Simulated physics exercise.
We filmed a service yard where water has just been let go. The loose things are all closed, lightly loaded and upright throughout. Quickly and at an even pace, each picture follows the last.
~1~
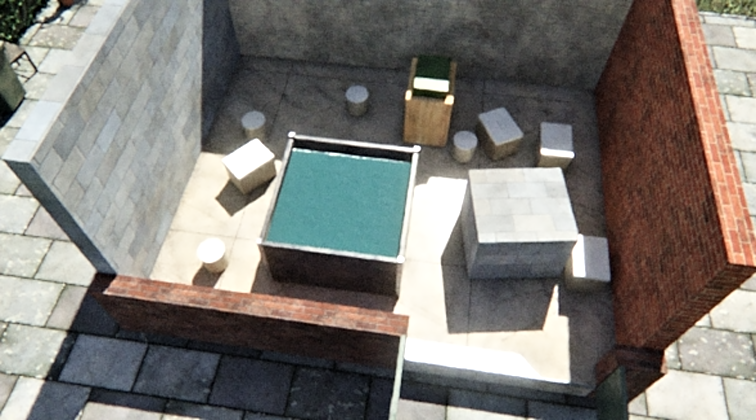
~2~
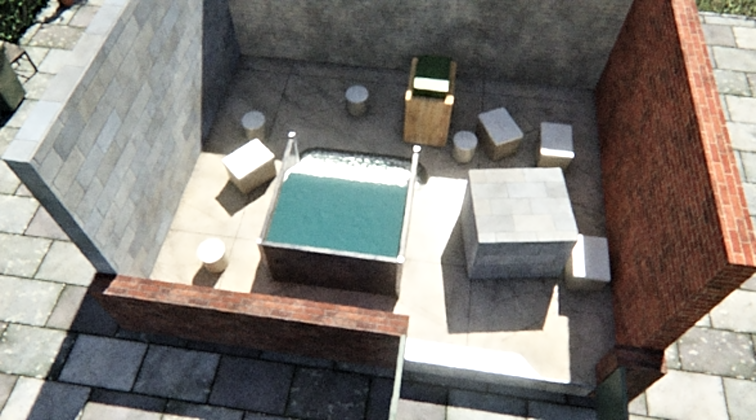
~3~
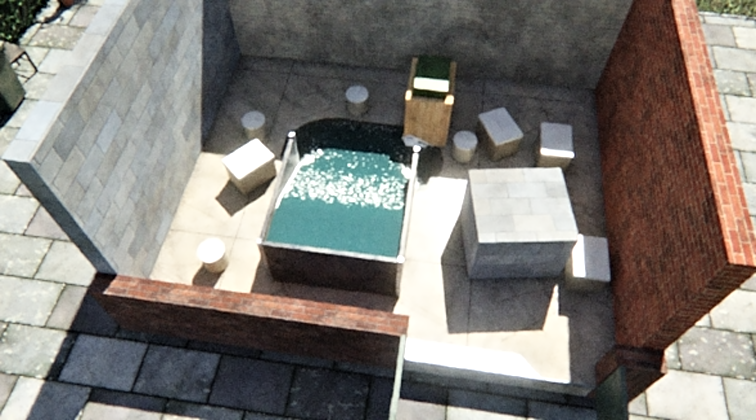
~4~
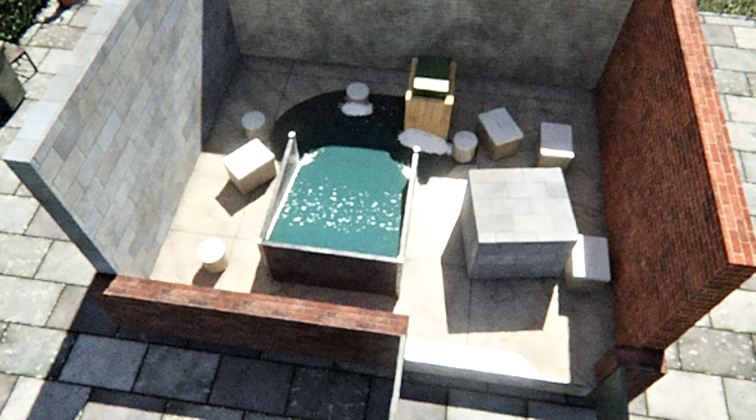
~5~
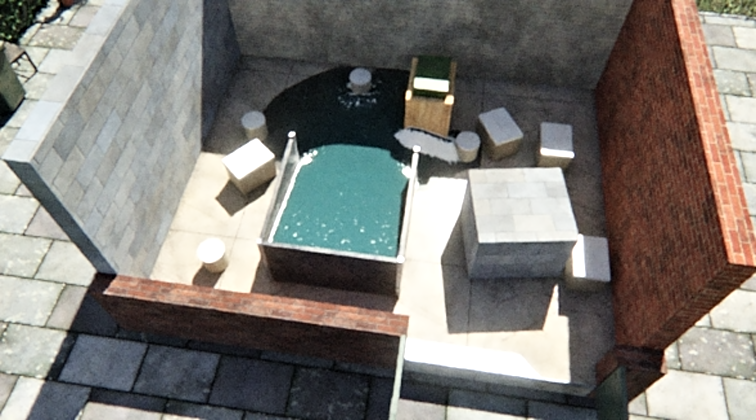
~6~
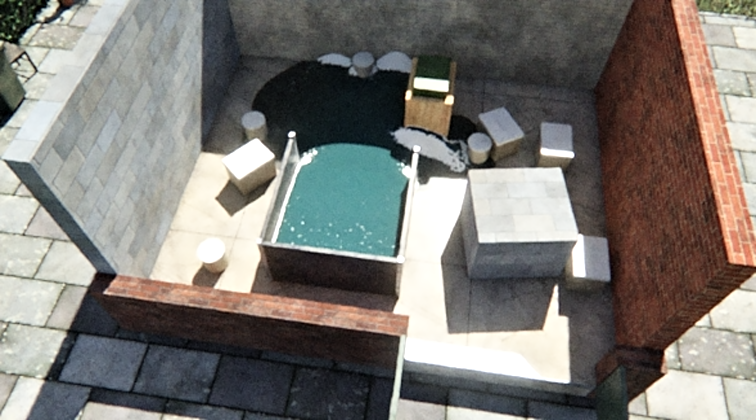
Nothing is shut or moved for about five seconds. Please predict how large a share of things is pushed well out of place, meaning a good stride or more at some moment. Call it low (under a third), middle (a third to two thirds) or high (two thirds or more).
High.
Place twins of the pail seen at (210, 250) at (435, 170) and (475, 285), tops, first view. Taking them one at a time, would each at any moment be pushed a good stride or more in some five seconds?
Listed in order: Hardly budges, then hardly budges.
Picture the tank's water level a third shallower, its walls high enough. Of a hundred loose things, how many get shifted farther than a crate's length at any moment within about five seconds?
I'd put it near 60 per cent of the loose things.
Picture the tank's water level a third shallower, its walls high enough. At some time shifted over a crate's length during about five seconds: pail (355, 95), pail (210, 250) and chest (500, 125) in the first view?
In that order: Pushed that far, less than that, swept aside.
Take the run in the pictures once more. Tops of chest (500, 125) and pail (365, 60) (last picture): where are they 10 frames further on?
Roughly (579, 93) and (279, 54).
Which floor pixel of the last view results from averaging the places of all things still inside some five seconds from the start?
I'd put it roughly at (408, 236).
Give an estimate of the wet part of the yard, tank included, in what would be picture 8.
Estimate: About 40 %.
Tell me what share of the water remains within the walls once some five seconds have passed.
It comes to about 98 parts in a hundred.
A moment on, 2 of 8 are well off their spots; 1 afloat.
Next, 4 of 8 are well off their spots; 2 afloat.
Later, 6 of 8 are well off their spots; 6 afloat.
In the end, 8 of 8 are well off their spots, and 8 have been at some point; 3 afloat.
